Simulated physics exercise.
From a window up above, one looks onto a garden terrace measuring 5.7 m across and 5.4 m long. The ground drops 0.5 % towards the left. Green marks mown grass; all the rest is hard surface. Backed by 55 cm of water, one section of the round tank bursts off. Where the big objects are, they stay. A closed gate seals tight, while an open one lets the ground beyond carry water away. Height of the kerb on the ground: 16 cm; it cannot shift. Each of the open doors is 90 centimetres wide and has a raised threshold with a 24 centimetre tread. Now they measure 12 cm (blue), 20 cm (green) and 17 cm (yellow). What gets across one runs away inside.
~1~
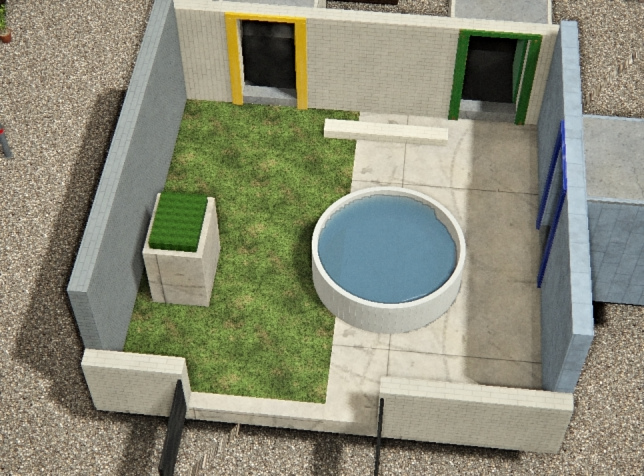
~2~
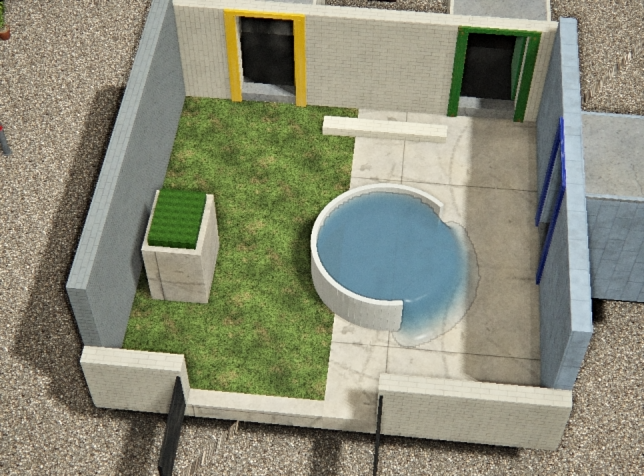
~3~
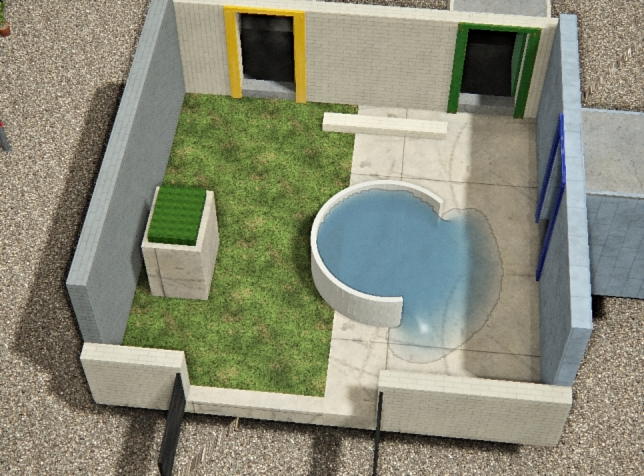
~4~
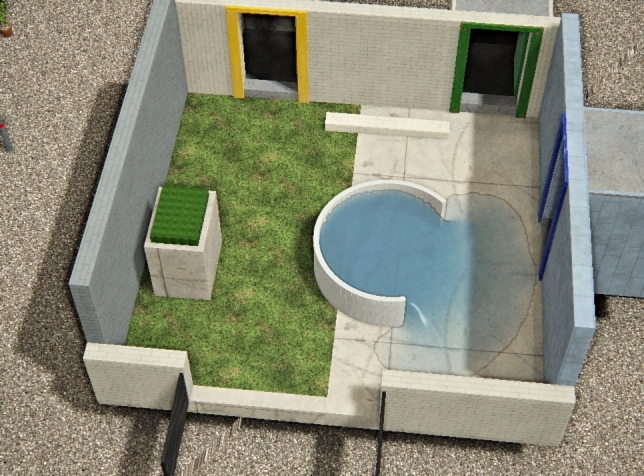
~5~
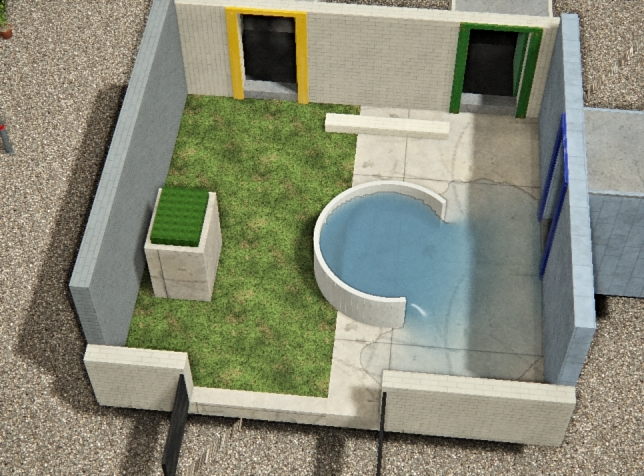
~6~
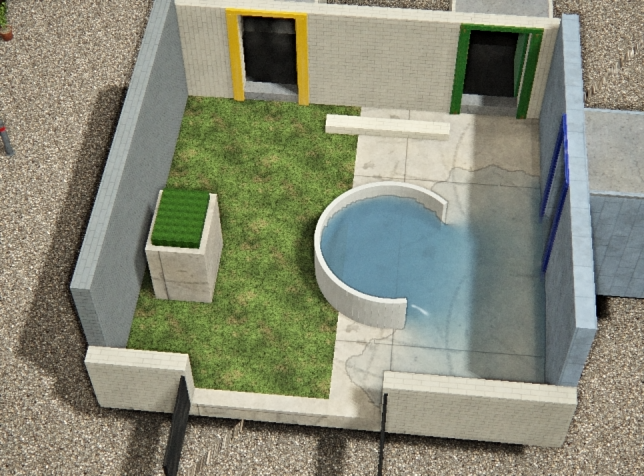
A round white tank brimming with blue water stands in a walled courtyard, seen from high above by a view that barely shifts. Grass and a pale block topped with green fill the left, paving the right, with a yellow-framed doorway and a green one behind. The tank's right side opens, and water pours through the gap, spreading in a widening sheet across the paving towards the blue-grey right wall.
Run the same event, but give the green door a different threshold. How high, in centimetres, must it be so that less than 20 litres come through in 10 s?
It must be about 11 cm high.
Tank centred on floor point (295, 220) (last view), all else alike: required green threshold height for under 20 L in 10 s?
A height near 9.5 cm.
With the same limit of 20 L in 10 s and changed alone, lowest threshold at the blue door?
The blue one would have to be about 23 cm high.
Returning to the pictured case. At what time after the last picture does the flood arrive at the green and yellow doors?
Times - green 1.0 seconds, yellow 3.4 seconds.
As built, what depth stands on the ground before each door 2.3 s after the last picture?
Lab note, cm: Blue 16; green 15; yellow 0.
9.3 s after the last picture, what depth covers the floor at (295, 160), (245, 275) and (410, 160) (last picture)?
About 5, 4 and 3 cm.
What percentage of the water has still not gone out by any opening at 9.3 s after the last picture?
Around 80 per cent of the water.
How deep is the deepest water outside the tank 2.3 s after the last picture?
Close to 22 centimetres.
Then, 0.7 s after the last picture water covers 25 % of the floor, deepest (39 cm) near (538, 392); it has not reached the green door.
Then, 2.3 s after the last picture water covers 40 % of the floor, deepest (22 cm) near (524, 403); 15 cm at the green door, 0 litres in over its 20 cm threshold.
Then, 9.3 s after the last picture water covers 95 % of the floor, deepest (8 cm) near (191, 236); 4 cm at the green door, 0 litres in over its 20 cm threshold.
At the green door as built, the water peaked near 15 cm, 2.3 s after the last picture.
Run again over the same 10 s with other heights there, 35 litres in over 9.5 cm, 8 litres over 12.5 cm. The limit of 20 litres is kept from about 11 cm up.
